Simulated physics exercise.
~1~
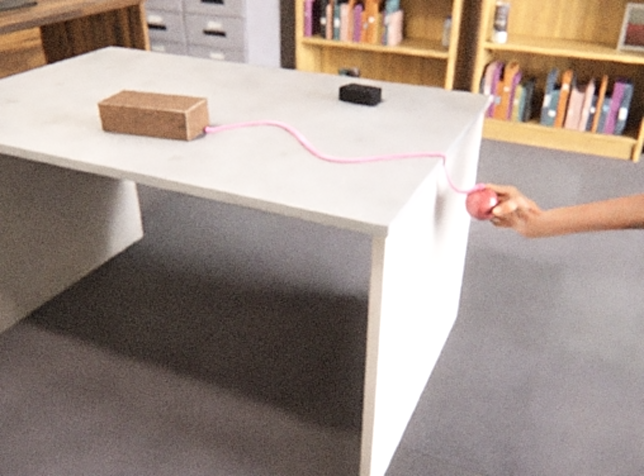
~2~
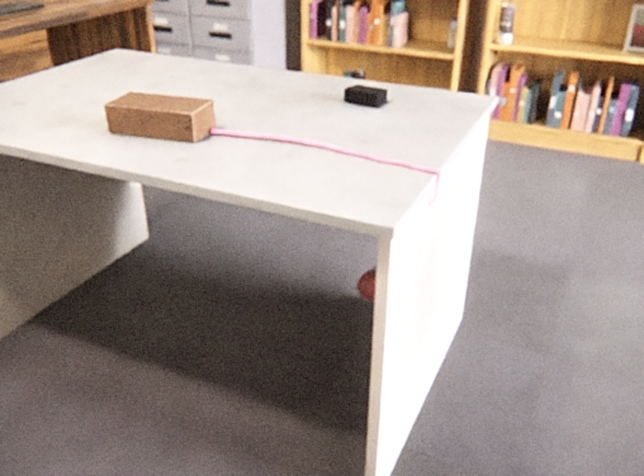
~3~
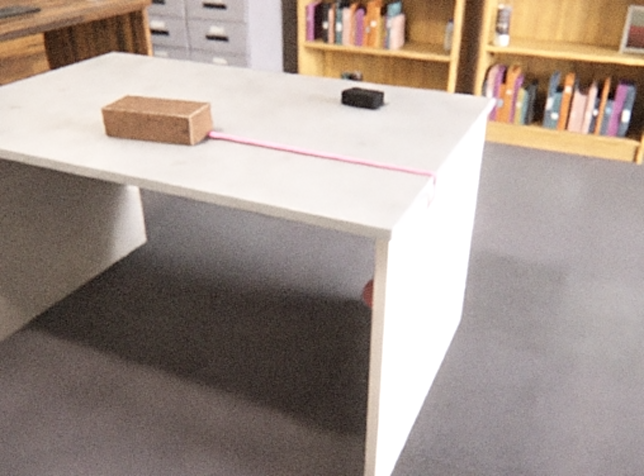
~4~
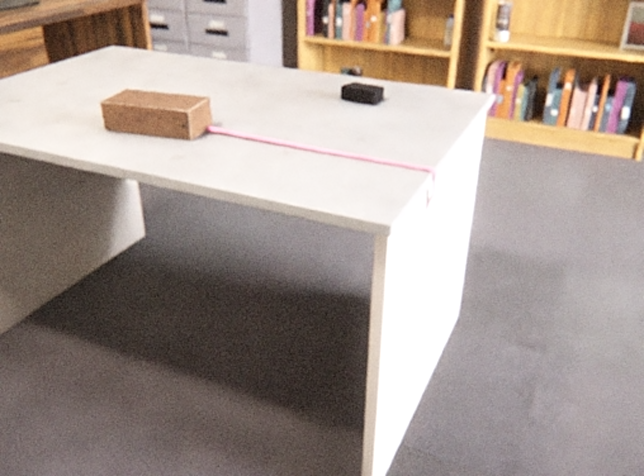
The clip shows a hand holding a red apple off a white table's edge by a pink ribbon running to a brick, with a black sponge nearby. The hand releases it, and the apple drops and swings out of sight behind the table's side while brick and sponge stay put.
